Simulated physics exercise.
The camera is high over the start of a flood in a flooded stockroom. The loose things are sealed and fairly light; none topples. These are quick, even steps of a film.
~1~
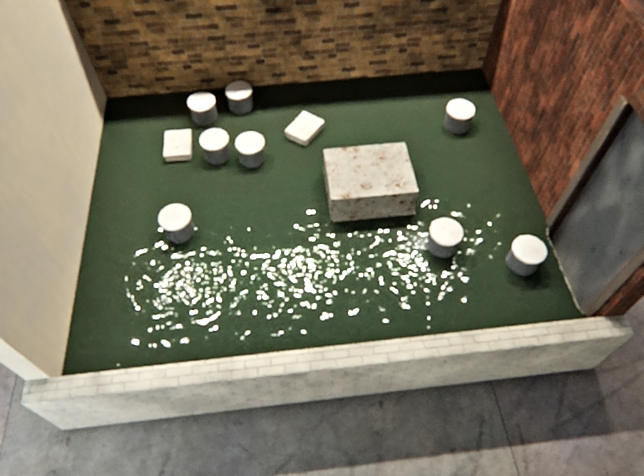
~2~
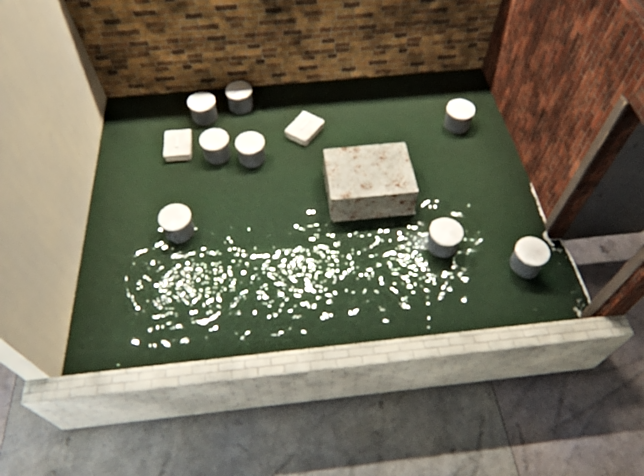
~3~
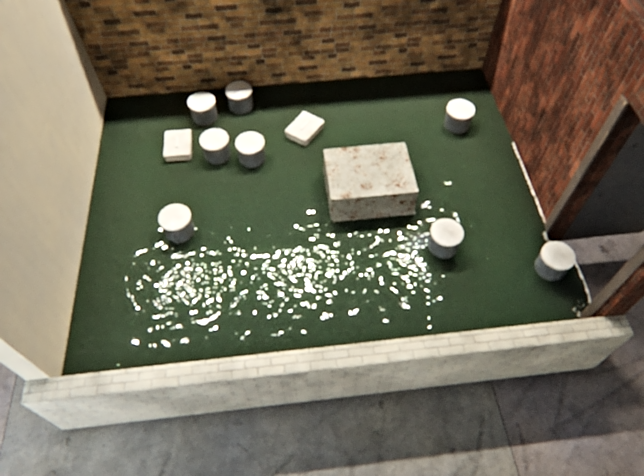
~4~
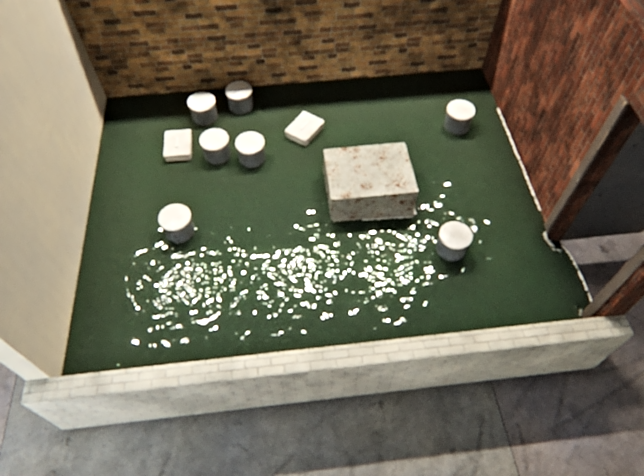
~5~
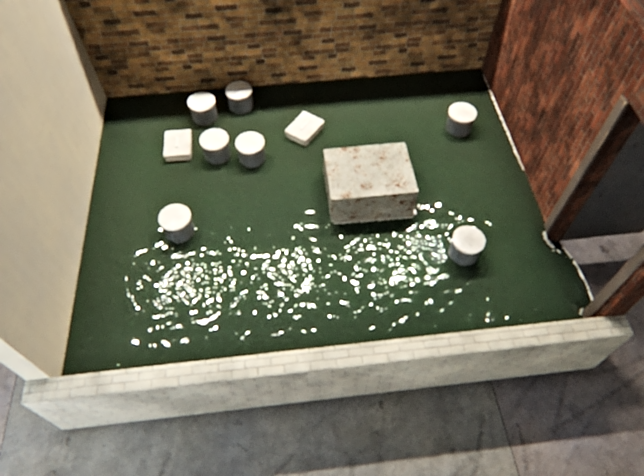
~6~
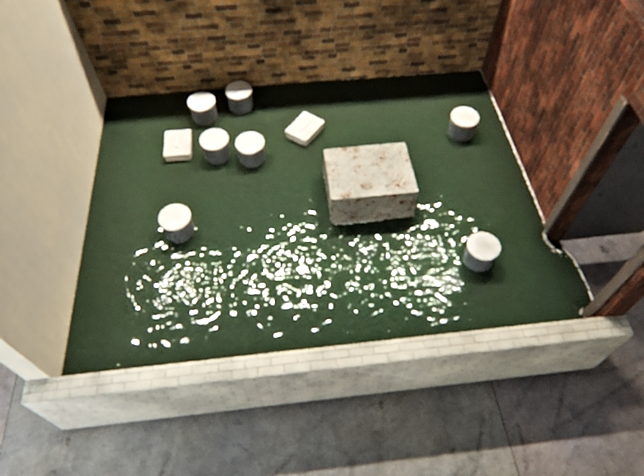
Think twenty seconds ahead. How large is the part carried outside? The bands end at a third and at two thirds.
It is not even a third.
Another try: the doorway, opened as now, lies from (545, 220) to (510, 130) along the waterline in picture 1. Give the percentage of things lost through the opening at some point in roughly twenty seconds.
Close to 50 %.
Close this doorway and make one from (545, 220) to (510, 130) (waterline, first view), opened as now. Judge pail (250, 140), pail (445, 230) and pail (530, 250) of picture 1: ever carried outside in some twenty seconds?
In turn: Carried outside, washed out, carried outside.
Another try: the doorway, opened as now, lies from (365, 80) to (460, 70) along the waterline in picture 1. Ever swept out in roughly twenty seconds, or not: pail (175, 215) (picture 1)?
Verdict: Kept in.
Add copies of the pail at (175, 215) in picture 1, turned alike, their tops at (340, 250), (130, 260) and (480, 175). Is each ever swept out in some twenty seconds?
In that order: Out, no, out.
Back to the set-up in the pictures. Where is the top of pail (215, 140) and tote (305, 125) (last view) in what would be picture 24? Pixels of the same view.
At about (244, 155) and (365, 136).
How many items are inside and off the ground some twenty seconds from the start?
That makes 5.
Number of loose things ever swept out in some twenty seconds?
That makes 3.
A moment on, 2 of 10 are out; 8 afloat.
Next, 3 of 10 are out; 7 afloat.
Later, 3 of 10 are out; 7 afloat.
In the end, 3 of 10 are out; 5 afloat.
